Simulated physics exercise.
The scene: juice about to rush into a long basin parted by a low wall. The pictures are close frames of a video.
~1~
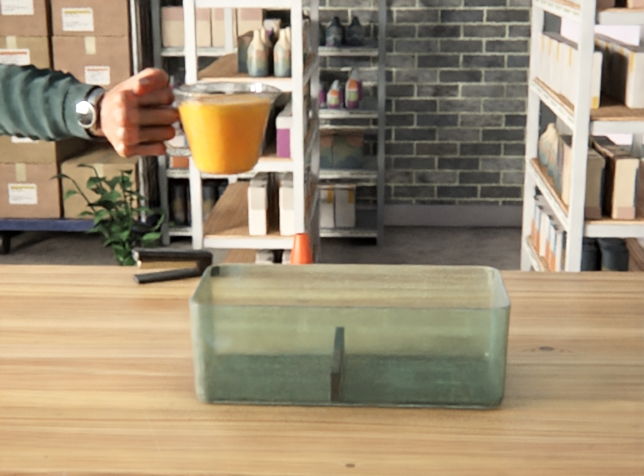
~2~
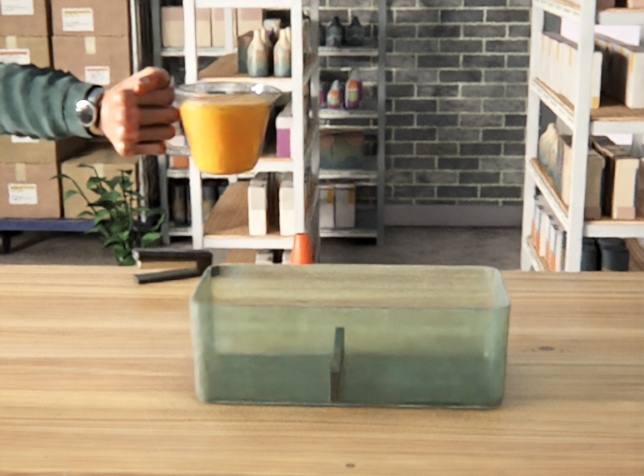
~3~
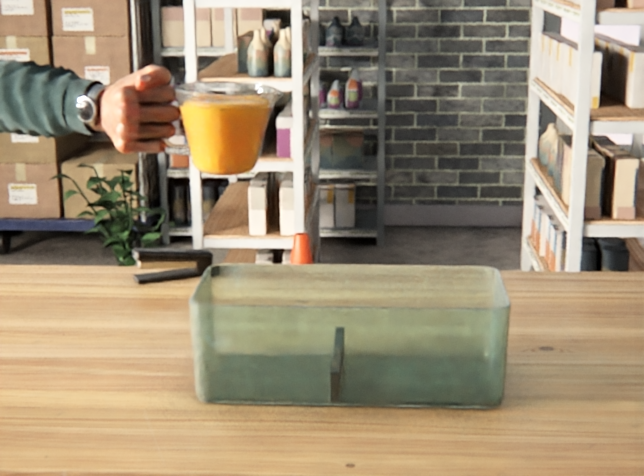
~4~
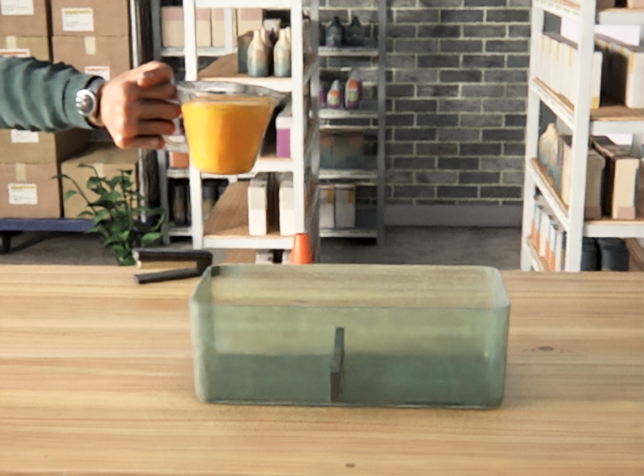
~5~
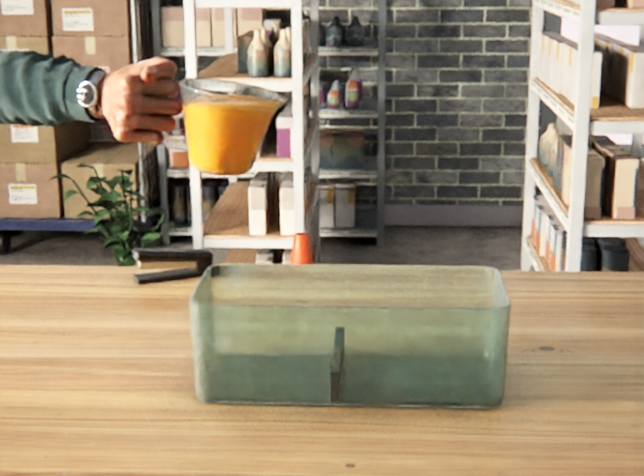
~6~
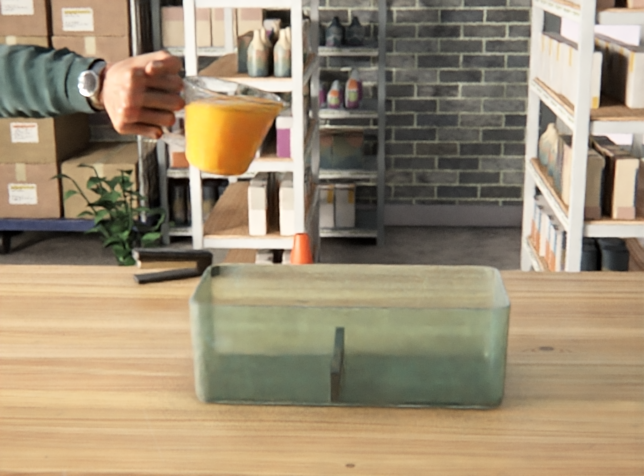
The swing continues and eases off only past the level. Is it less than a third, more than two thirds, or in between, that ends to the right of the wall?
It comes to above two thirds.
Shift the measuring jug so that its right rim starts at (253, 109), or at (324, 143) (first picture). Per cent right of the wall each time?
The first gives 15 %, the second 95 %.
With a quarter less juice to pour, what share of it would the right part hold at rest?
About 70 per cent.
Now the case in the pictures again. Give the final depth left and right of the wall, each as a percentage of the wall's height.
Left: 10 %. Right: 30 %.
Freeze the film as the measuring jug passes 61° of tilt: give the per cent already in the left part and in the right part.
The left part 0 per cent, the right part 10.
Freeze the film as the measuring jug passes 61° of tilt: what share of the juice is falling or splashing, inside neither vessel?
About 25 per cent.
A moment on, the measuring jug is tipped part way and 65 per cent is still to pour, 2 is left of the wall and 8 right of it.
Next, the measuring jug is tipped on its side and 14 per cent is still to pour, 5 is left of the wall and 59 right of it.
Then the measuring jug is tipped on its side and 0 per cent is still to pour, 18 is left of the wall and 78 right of it.
Later the measuring jug is tipped on its side and 0 per cent is still to pour, 20 is left of the wall and 78 right of it.
At rest 20 per cent lies left of the wall, 78 right of it and 2 outside.
